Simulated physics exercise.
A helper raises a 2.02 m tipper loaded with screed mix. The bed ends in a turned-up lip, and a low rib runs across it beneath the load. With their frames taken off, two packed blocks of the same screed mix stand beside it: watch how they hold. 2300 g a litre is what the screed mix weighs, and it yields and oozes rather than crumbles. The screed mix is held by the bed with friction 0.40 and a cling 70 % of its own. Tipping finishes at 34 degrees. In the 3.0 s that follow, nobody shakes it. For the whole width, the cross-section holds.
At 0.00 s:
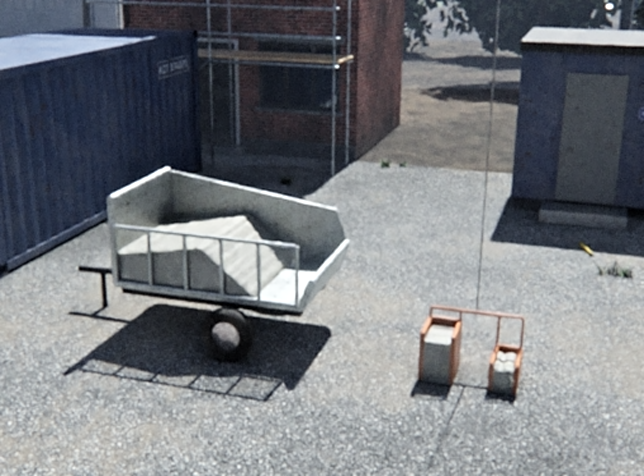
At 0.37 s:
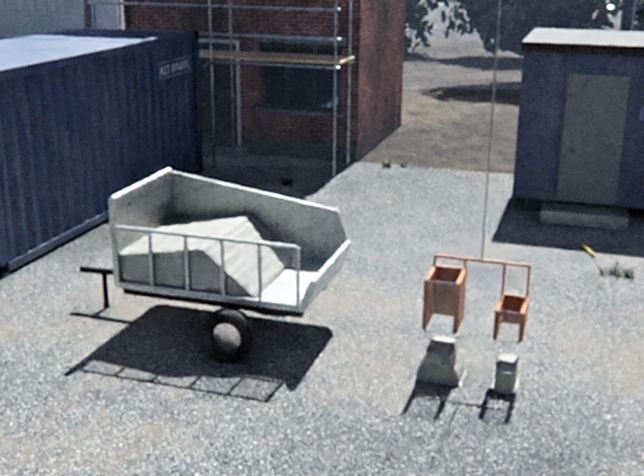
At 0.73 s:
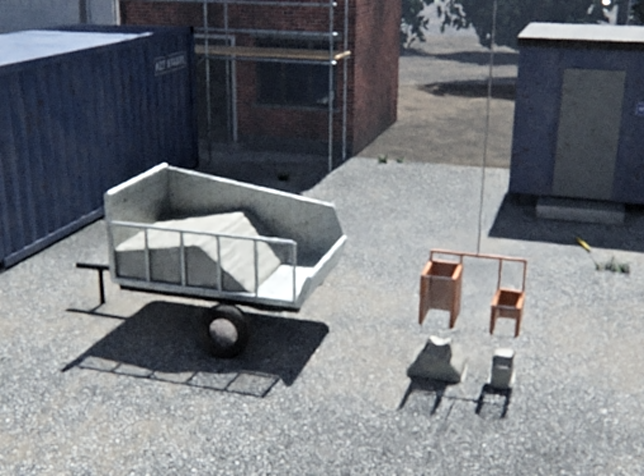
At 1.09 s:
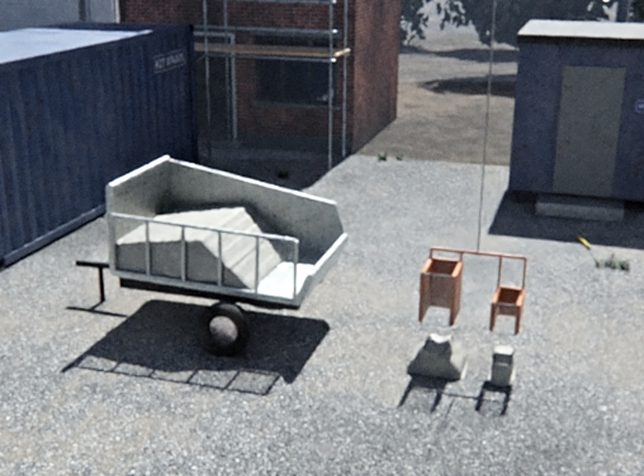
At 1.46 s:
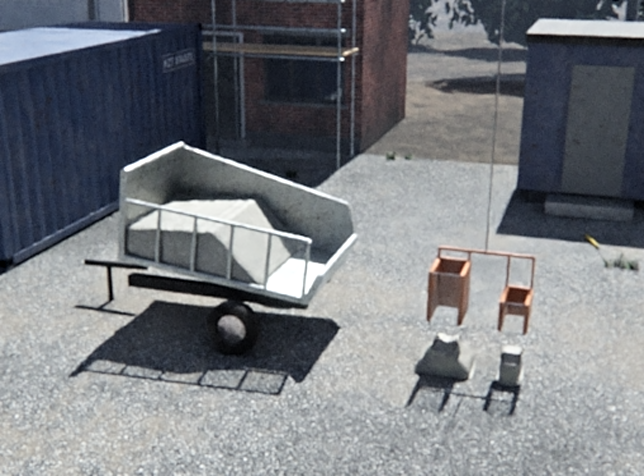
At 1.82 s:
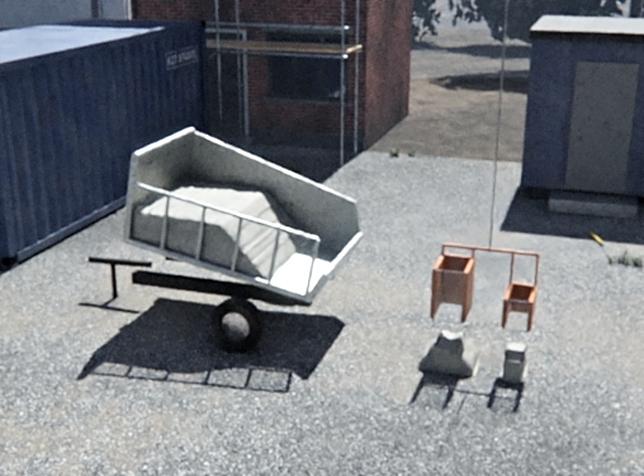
Orange moulds lifting off two grey blocks, the taller left one slumping, then the left end of a loaded tipper rising.
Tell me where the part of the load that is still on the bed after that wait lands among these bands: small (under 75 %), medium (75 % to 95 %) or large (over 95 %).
It lands in the band medium.
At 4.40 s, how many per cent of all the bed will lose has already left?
Estimate: Some 0 per cent.
After 2.59 s, the tilt is 21 degrees and 100 % is on the bed.
After 3.49 s, the tilt is 32 degrees and 100 % is on the bed.
After 4.40 s, the tilt is 34 degrees and 100 % is on the bed.
After 5.30 s, the tilt is 34 degrees and 88 % is on the bed.
After 6.80 s, the tilt is 34 degrees and 88 % is on the bed.
